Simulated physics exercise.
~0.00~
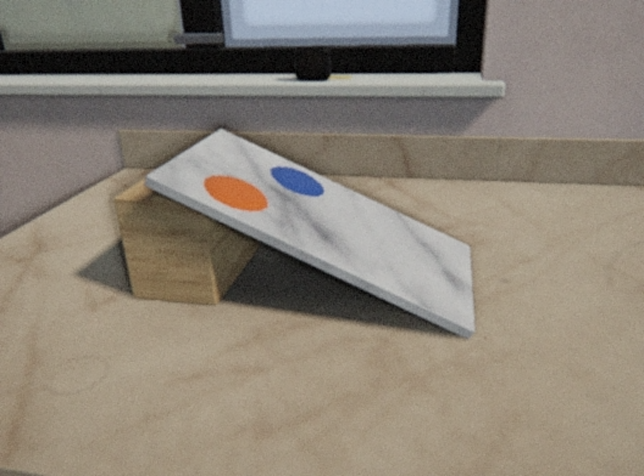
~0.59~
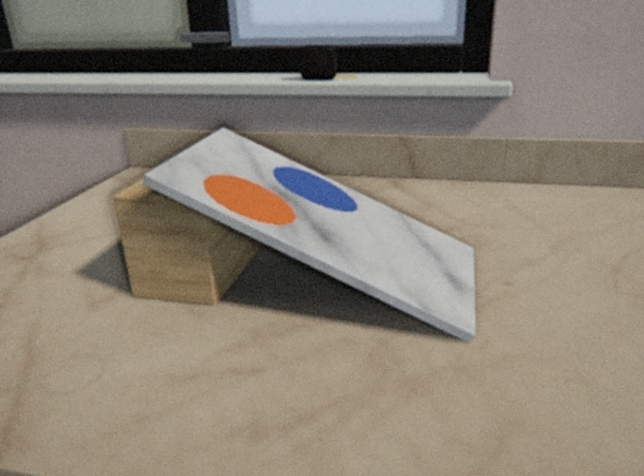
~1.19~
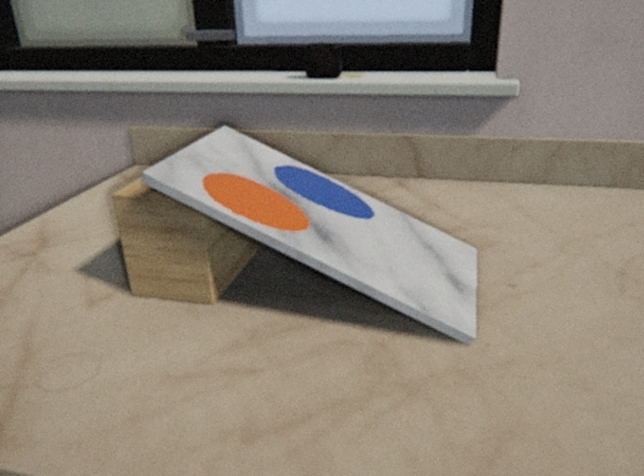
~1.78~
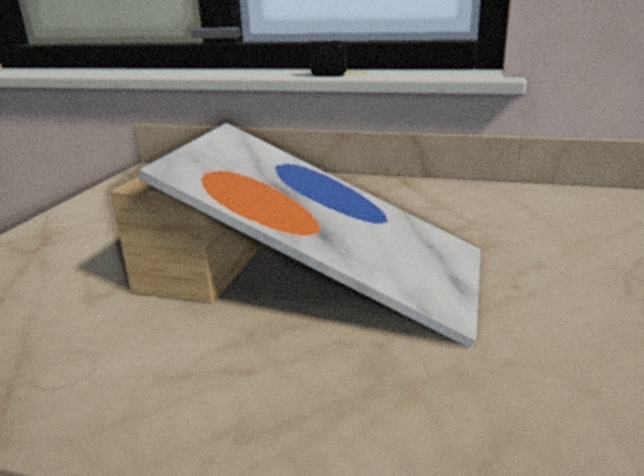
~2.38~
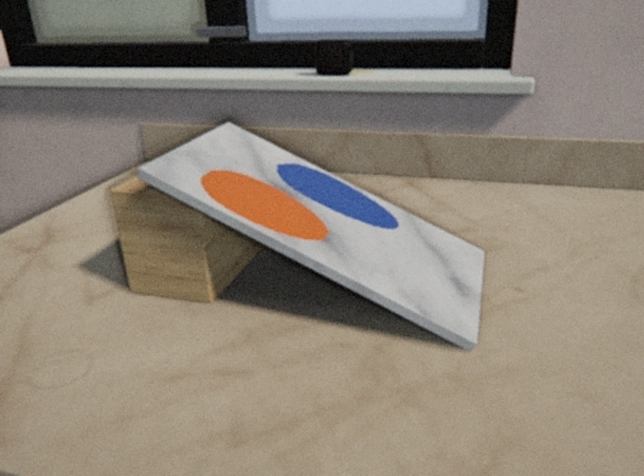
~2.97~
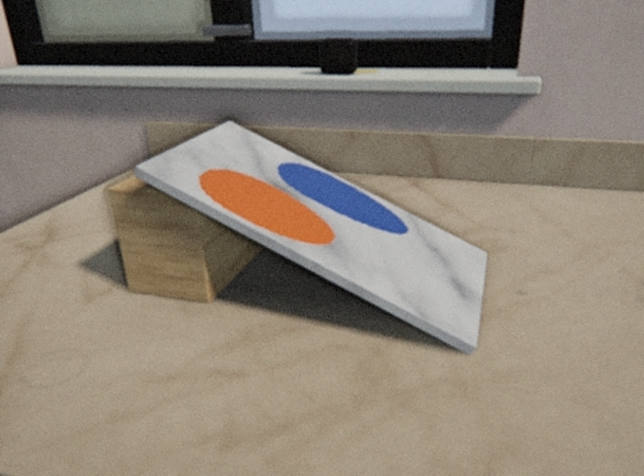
A tilted marble board holds orange and blue sauce patches that stretch down its slope.
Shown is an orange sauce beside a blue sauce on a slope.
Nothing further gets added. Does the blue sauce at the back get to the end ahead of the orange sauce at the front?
Yes.
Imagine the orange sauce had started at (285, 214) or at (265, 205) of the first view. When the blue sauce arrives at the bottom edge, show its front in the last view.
Starting from the first spot it gets to (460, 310), and from the second to (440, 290).
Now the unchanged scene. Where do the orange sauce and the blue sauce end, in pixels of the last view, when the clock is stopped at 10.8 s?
Tips, last view: Approx. (391, 269); approx. (467, 260).
By 7.1 s, the orange sauce is three quarters of the way down; the blue sauce is close to the edge.
By 13.6 s, the orange sauce is three quarters of the way down; the blue sauce is at the low edge.
